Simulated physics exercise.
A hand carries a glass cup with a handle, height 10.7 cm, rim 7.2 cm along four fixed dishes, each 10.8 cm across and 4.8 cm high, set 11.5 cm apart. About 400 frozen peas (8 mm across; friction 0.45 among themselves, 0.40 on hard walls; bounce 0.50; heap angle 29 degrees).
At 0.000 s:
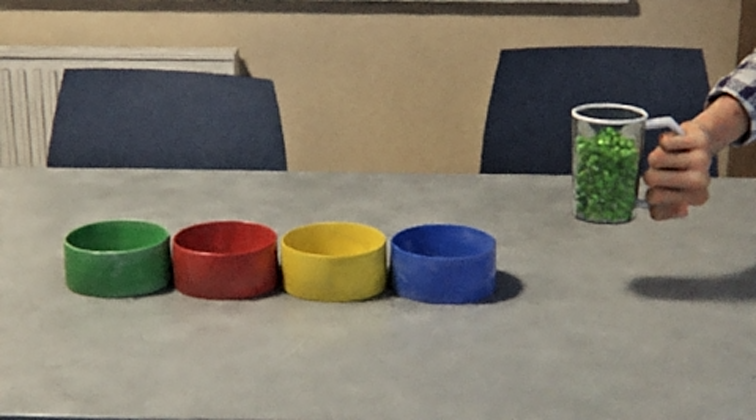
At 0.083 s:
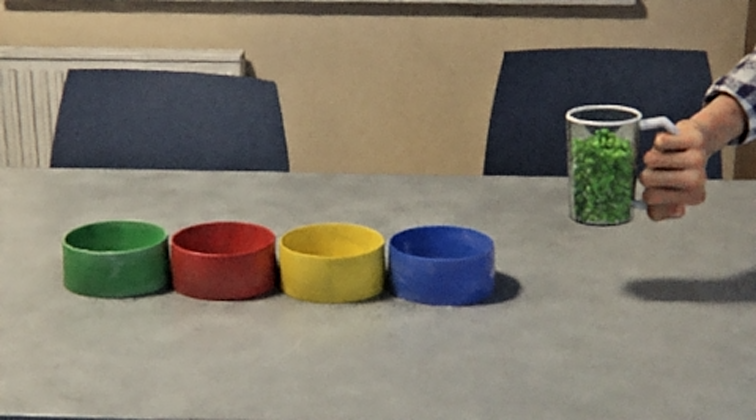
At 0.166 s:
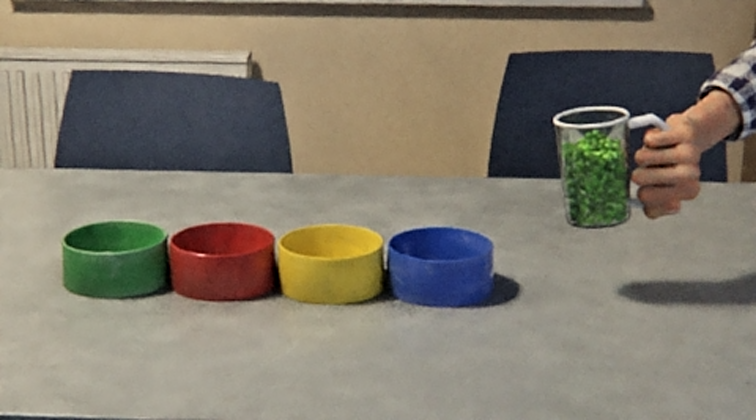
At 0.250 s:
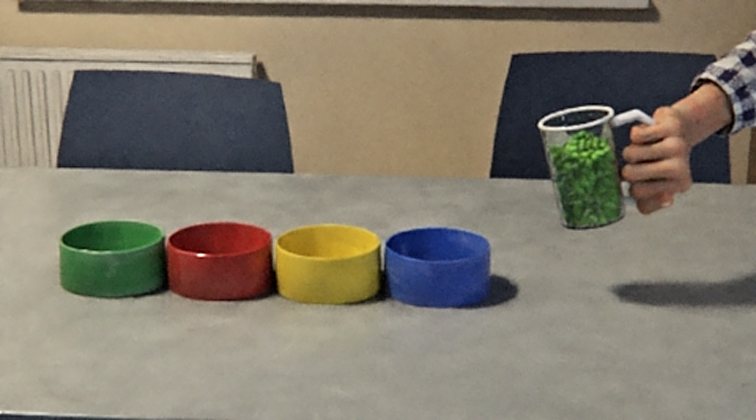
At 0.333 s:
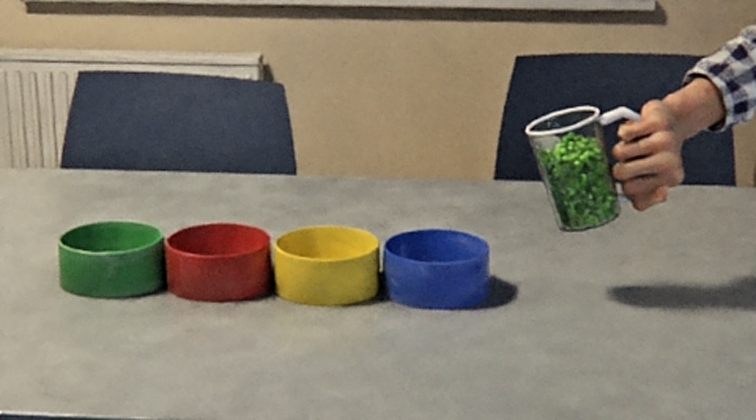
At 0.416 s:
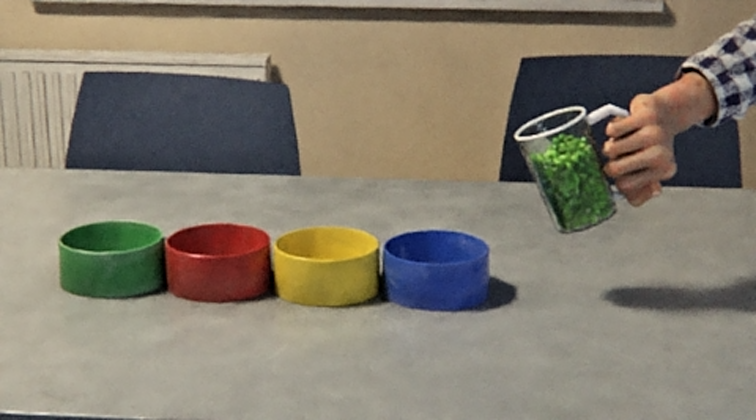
A grey table stands in a room with two dark blue chairs and a white radiator behind it, seen from the front and slightly above. Four round dishes sit in a row, green, red, yellow and blue from left to right, while a hand at the right holds a clear, handled cup of small green pieces. The hand moves the cup a little leftward, tilting it toward the dishes, as the view shifts very slightly.
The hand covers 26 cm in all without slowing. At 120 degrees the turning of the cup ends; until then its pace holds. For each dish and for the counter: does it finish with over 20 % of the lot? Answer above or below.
Red below, blue below, green below, yellow above, counter below.
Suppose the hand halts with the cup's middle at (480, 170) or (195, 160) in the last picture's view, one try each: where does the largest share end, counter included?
The winner: Blue; yellow.
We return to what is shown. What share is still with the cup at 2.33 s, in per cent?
Roughly 0 per cent.
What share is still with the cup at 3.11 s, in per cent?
About 0 per cent.
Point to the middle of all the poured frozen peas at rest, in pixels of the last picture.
At about (334, 273).
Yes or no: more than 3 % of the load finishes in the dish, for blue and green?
Blue yes; green no.
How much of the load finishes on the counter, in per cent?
Roughly 10 per cent.
After 1.56 s, tilt 96 degrees; cup holds 95 %, blue 5 %.
After 2.33 s, tilt 120 degrees; cup holds 0 %, blue 10 %, yellow 80 %.
Then, at 3.11 s, tilt 120 degrees; cup holds 0 %, blue 10 %, yellow 80 %.
At rest (3.4 s), red 0 %, blue 10 %, green 0 %, yellow 80 %, counter 10 %.
